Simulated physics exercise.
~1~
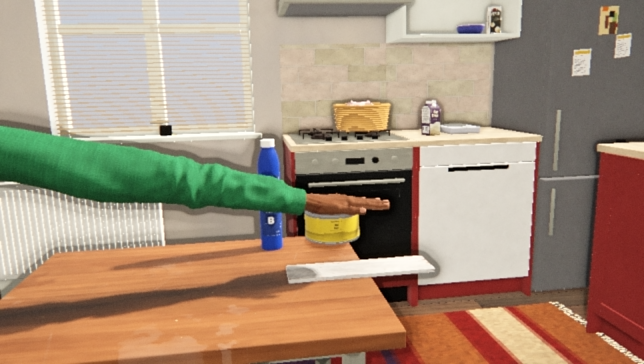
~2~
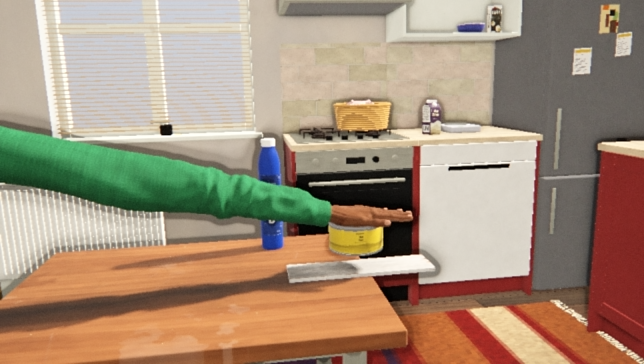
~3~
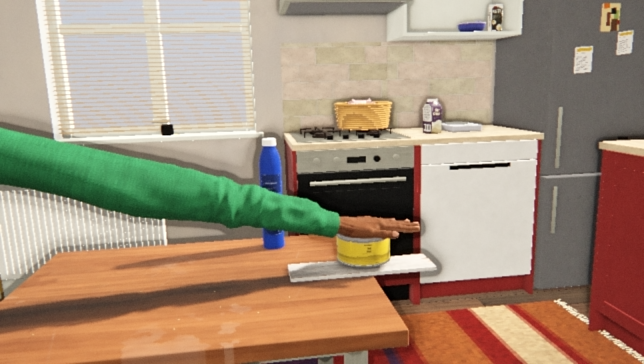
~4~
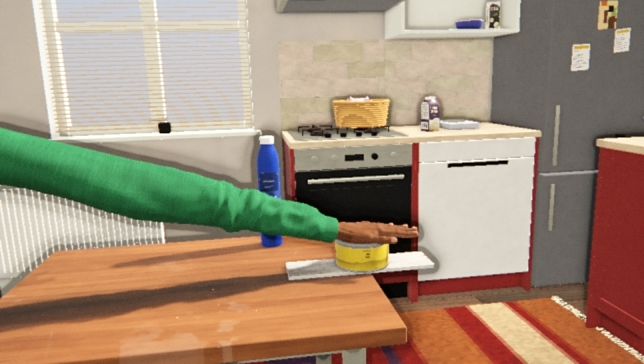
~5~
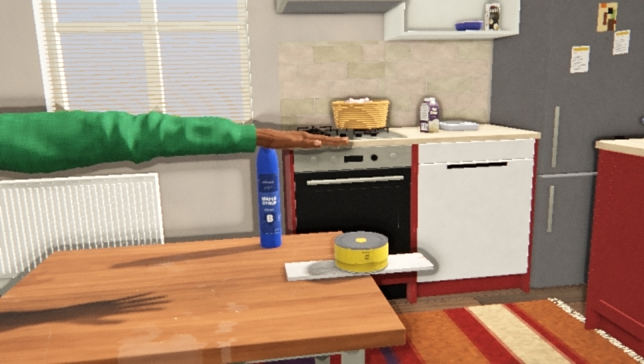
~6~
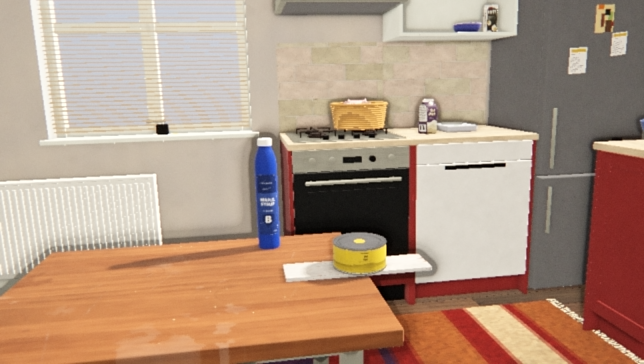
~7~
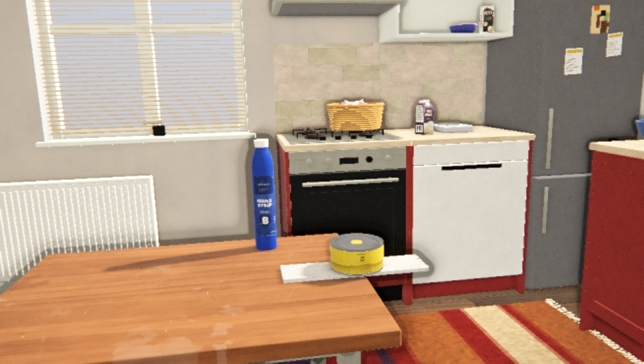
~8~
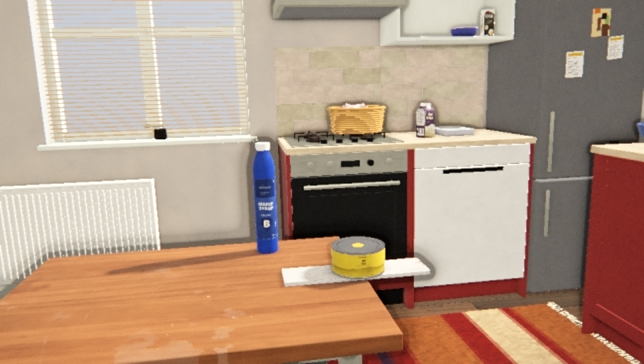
In a kitchen, a green-sleeved arm sets a yellow tub on a white board overhanging a table, then withdraws, the board staying balanced.
